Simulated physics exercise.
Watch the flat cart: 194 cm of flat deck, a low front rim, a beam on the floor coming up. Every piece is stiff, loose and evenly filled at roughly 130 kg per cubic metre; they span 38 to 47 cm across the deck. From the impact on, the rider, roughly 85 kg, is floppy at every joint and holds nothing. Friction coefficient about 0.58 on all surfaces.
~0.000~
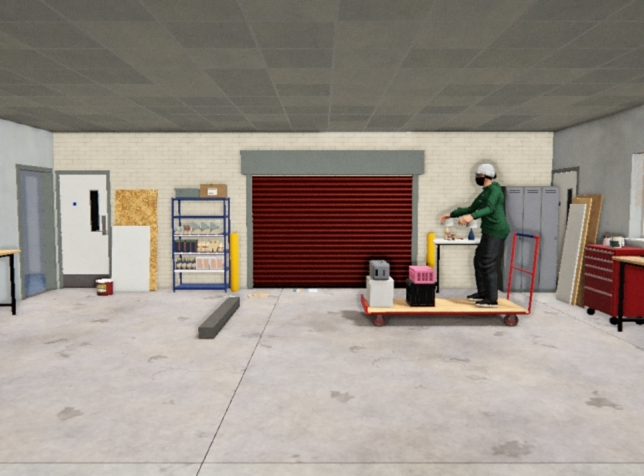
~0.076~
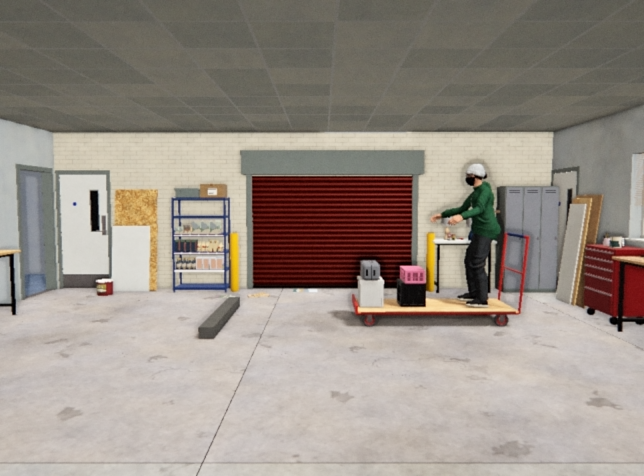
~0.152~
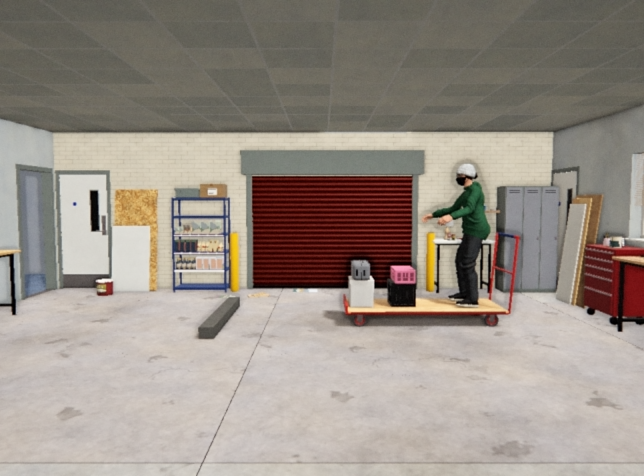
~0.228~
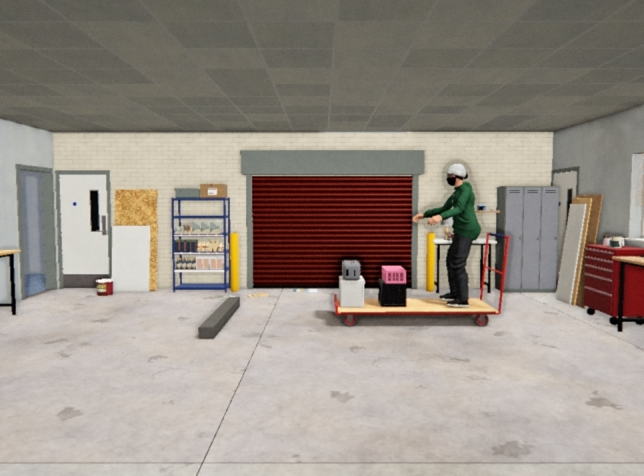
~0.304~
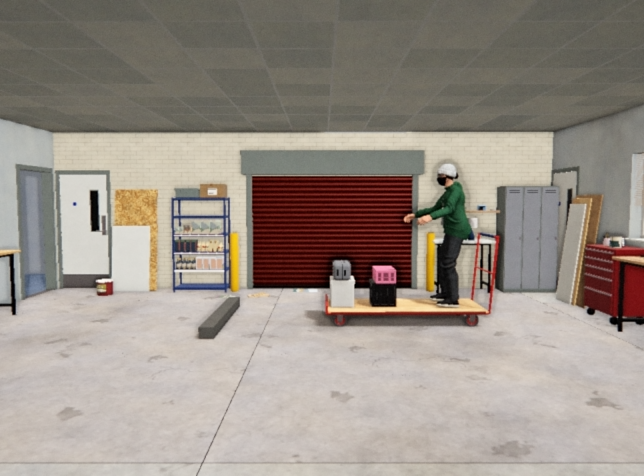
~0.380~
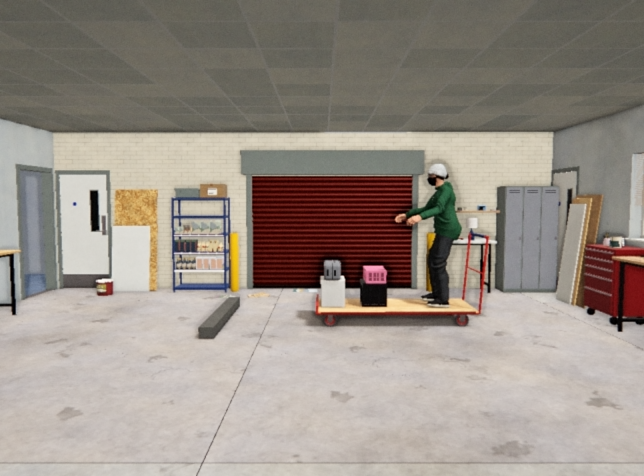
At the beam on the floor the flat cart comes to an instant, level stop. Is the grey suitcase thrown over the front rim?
At this pace the grey suitcase ends off the deck.
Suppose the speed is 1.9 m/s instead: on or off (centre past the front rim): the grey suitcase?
In that case grey off.
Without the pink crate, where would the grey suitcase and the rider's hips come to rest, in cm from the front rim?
In that case grey 60 past, hips 120 behind.
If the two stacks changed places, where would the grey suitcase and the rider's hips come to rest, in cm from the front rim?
In that case grey 40 behind, hips 120 behind.
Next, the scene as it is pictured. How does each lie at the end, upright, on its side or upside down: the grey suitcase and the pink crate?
At rest: Grey upside down, pink upright.
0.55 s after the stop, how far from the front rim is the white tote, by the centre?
Some 20 cm behind it.
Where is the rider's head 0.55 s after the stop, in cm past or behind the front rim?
Some 60 cm behind it.
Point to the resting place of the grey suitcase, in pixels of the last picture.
Around (176, 313).
The wheels strike at 1.15 s.
After 1.40 s the grey suitcase is 7 cm past the rim, tilted 25°, near (216, 271) in the last picture's view.
After 1.70 s the grey suitcase is 34 cm past the rim, tilted 80°, near (195, 312) in the last picture's view.
After 2.15 s the grey suitcase is 59 cm past the rim, tilted 180°, near (176, 312) in the last picture's view.
At rest, 2.5 s, past the rim, grey suitcase; behind it, white tote, pink crate, black crate and the rider's hips.
